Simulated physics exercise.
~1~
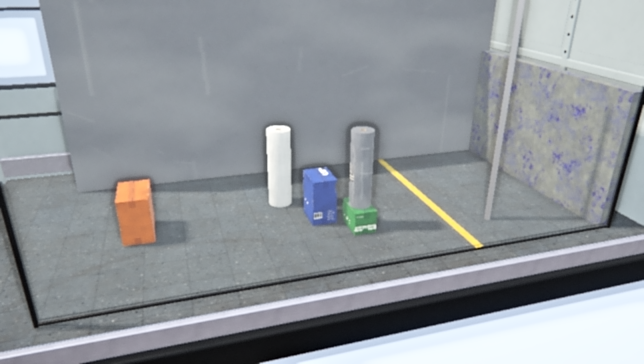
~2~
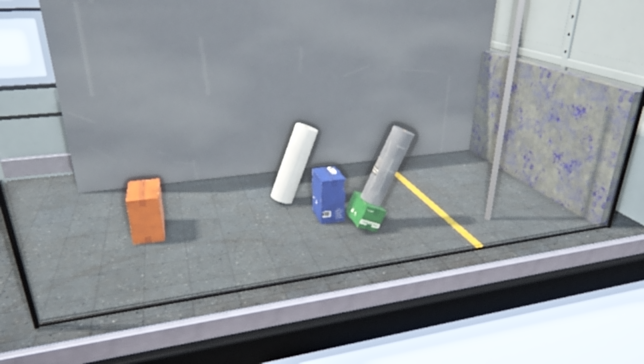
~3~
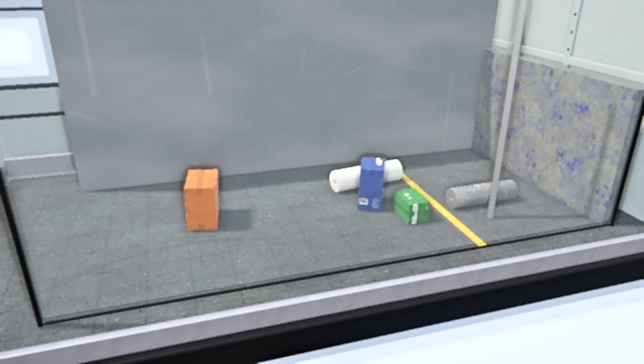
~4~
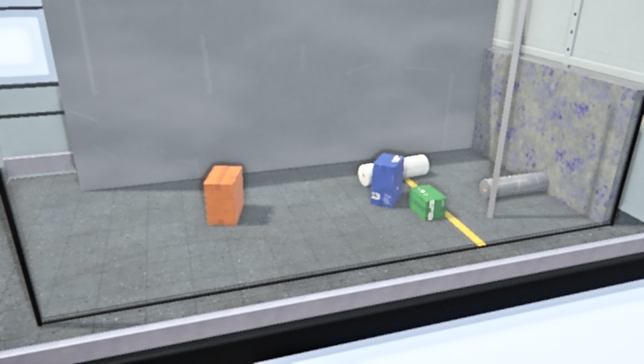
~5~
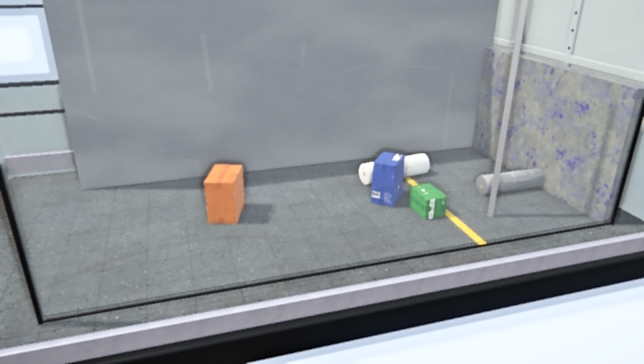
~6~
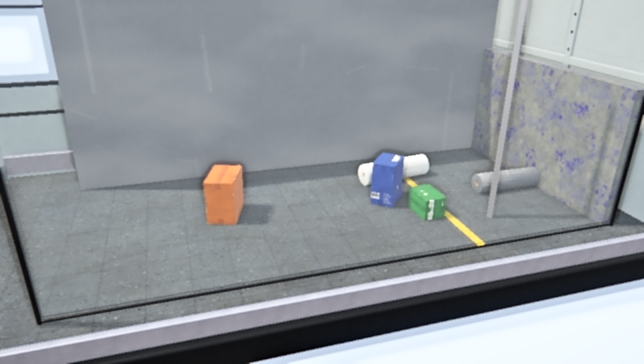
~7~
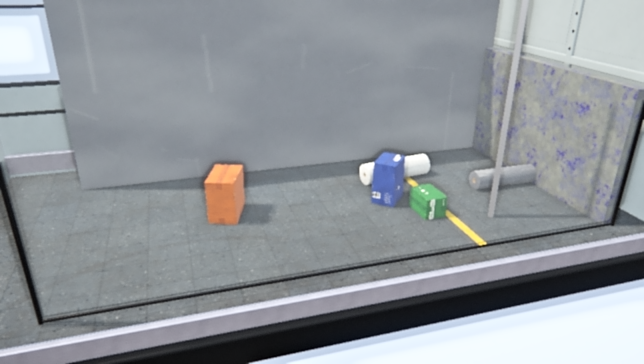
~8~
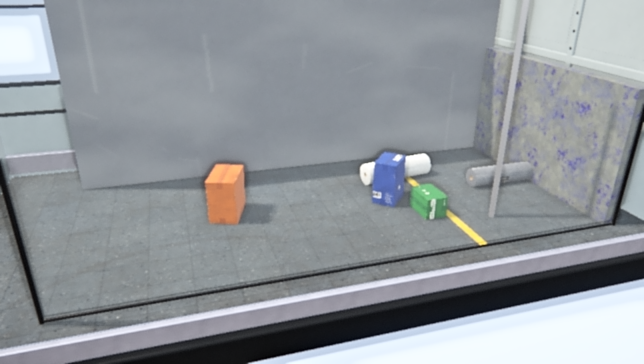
To begin with, an orange carton, a white roll and a blue pack stand in a grey-walled bay, with a grey roll upright on a green carton near a yellow floor line. The goods start sliding right, and both rolls lean over while the green carton tips. The rolls topple onto their sides, the white one behind the blue pack and the grey one beyond the line. Everything slides farther right, the green carton now tipped over and the blue pack still upright. Finally, the grey roll drifts slightly back and settles, while the other goods rest short of the line.
